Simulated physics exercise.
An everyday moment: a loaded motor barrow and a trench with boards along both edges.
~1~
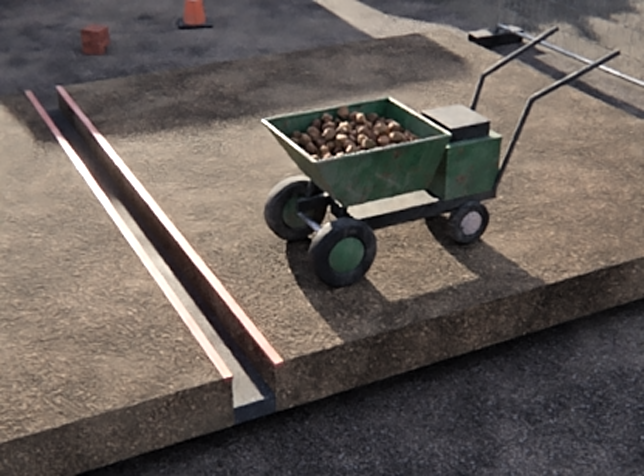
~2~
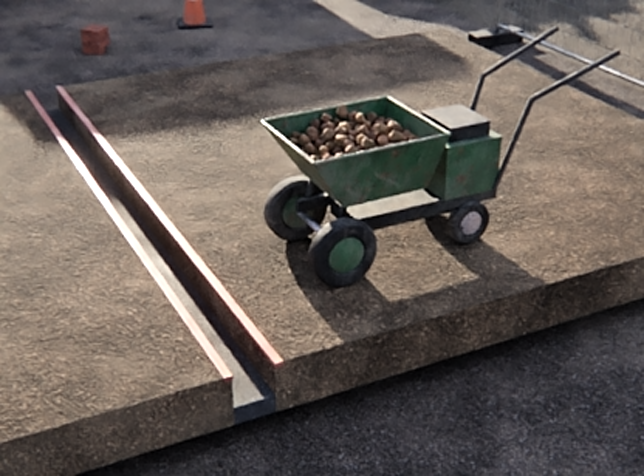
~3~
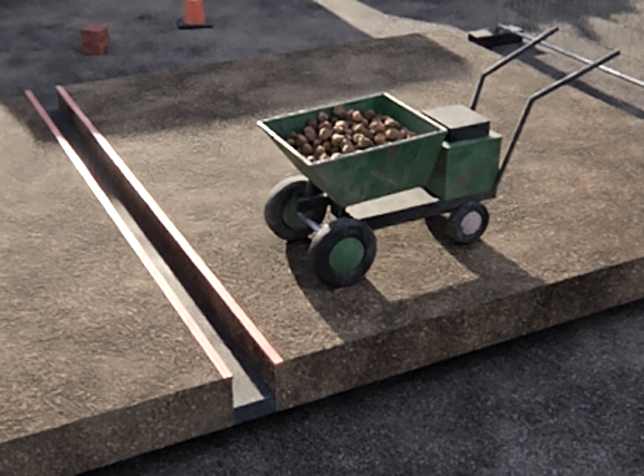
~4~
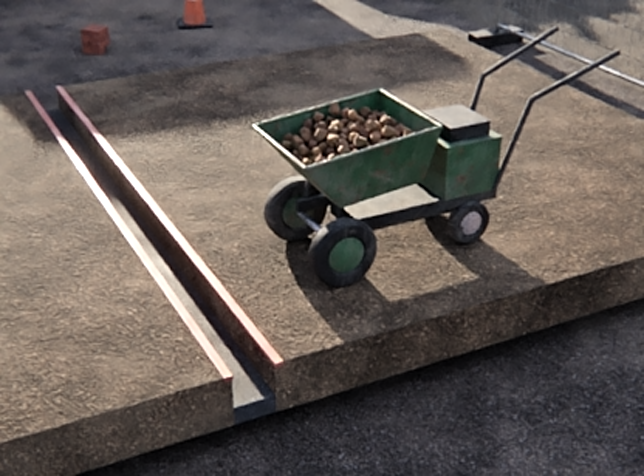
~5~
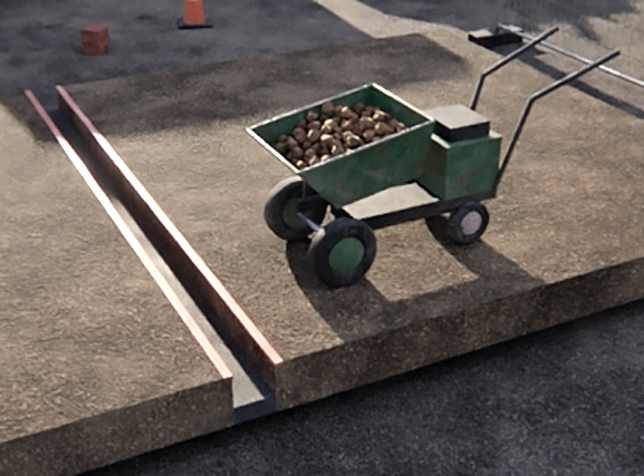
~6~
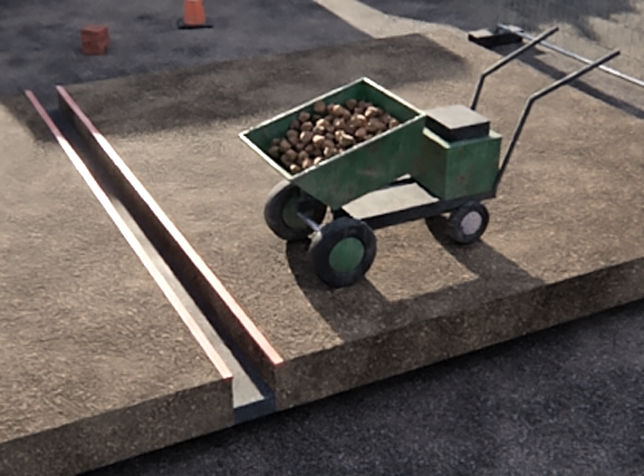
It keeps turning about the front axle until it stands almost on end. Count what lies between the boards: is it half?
The trench takes more than half.
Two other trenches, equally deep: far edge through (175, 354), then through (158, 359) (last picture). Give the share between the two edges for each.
About 90 and 100 per cent.
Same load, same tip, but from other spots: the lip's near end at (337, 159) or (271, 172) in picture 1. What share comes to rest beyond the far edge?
In turn 10 and 80 in a hundred.
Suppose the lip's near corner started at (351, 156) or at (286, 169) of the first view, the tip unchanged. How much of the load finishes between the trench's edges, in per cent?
About 50 and 30 per cent.
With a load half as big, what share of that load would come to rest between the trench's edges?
Some 90 per cent.
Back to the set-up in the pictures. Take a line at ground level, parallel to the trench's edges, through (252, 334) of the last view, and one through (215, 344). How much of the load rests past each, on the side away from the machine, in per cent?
About 90 and 20 per cent.
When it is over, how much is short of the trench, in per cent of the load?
Some 10 per cent.
Shortly afterwards, skip tipped steeply; the whole lot in the skip.
Next, skip tipped right over; the bulk in the skip; a little in or heaped over the trench; only a few falling.
Some moments later, skip tipped right over; near a quarter in the skip; only a few short of the trench; near half in or heaped over the trench; near a quarter beyond it.
In the end, skip tipped right over; only a few in the skip; a little short of the trench; near two thirds in or heaped over the trench; near a quarter beyond it.
